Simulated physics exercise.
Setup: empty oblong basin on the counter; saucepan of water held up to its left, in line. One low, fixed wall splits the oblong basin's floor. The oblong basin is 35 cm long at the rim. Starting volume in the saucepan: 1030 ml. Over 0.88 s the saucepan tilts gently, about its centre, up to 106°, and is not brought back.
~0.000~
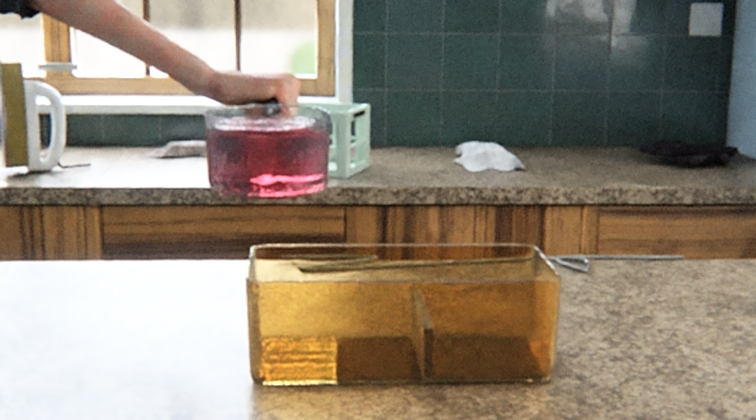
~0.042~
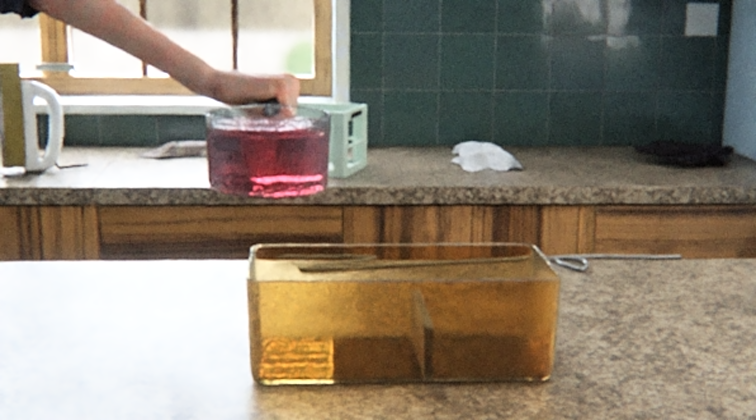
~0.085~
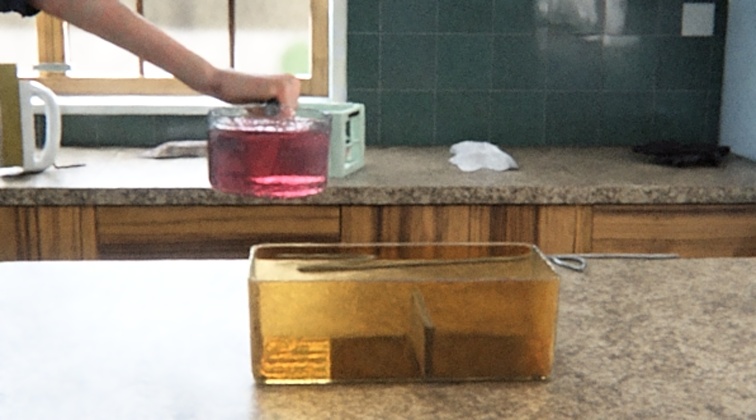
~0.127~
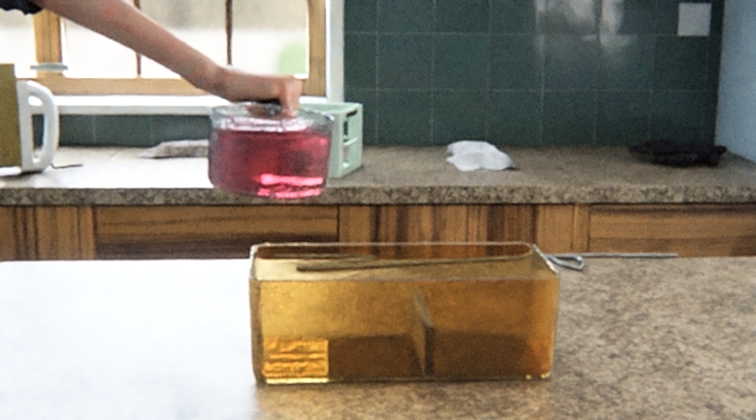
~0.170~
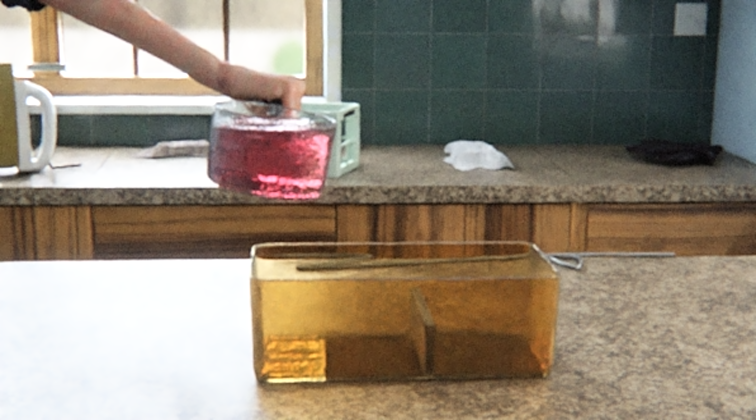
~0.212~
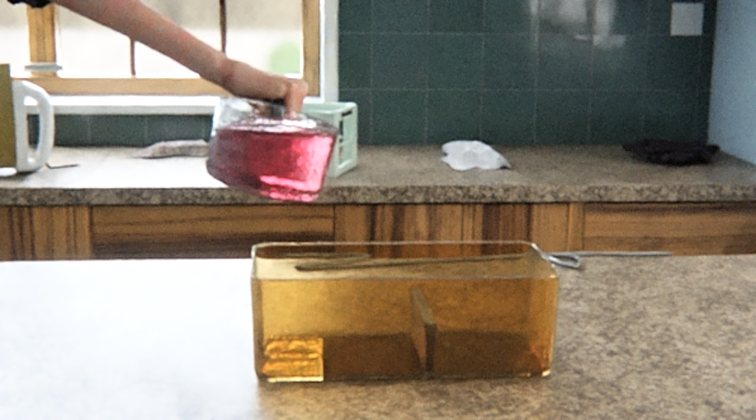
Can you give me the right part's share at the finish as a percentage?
Sure, about 2 percent.
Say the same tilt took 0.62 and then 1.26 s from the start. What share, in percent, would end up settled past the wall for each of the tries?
5 in a hundred, followed by 5 in a hundred.
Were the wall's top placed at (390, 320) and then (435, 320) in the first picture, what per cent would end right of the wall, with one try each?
50 then 5 %.
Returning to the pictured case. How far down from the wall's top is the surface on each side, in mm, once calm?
The left comes to roughly 30 mm and the right to roughly 60 mm.
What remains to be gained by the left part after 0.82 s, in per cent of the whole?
I'd put it at some 18 percent.
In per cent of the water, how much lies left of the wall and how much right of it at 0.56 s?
Lab note: Left near 12 %, right near 0.
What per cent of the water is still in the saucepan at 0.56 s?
Close to 56 percent of the liquid remains at that time.
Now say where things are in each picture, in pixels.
In the first frame, it leans 0°; its right rim is at (329, 115); the water meets the walls at (209, 124) and (328, 124); the oblong basin's rim runs from (249, 264) to (548, 263); the wall's top is at (422, 309).
In the second frame, it leans 1°; its right rim is at (330, 116); the water meets the walls at (210, 123) and (327, 125).
In the third frame, it leans 2°; its right rim is at (331, 118); the water meets the walls at (211, 123) and (329, 126).
In the fourth frame, it leans 5°; its right rim is at (333, 121); the water meets the walls at (213, 123) and (330, 126).
In the fifth frame, it leans 9°; its right rim is at (336, 125); the water meets the walls at (215, 123) and (333, 127).
In the sixth frame, it leans 14°; its right rim is at (338, 131); the water meets the walls at (215, 125) and (336, 127).
By 0.56 s the tilt is 75° and 57 per cent is still to pour, 12 is left of the wall and 0 right of it.
By 0.82 s the tilt is 105° and 11 per cent is still to pour, 80 is left of the wall and 1 right of it.
By 1.09 s the tilt is 106° and 1 per cent is still to pour, 95 is left of the wall and 2 right of it.
By 1.38 s the tilt is 106° and 0 per cent is still to pour, 97 is left of the wall and 2 right of it.
At rest 97 per cent lies left of the wall, 2 right of it and 1 outside.
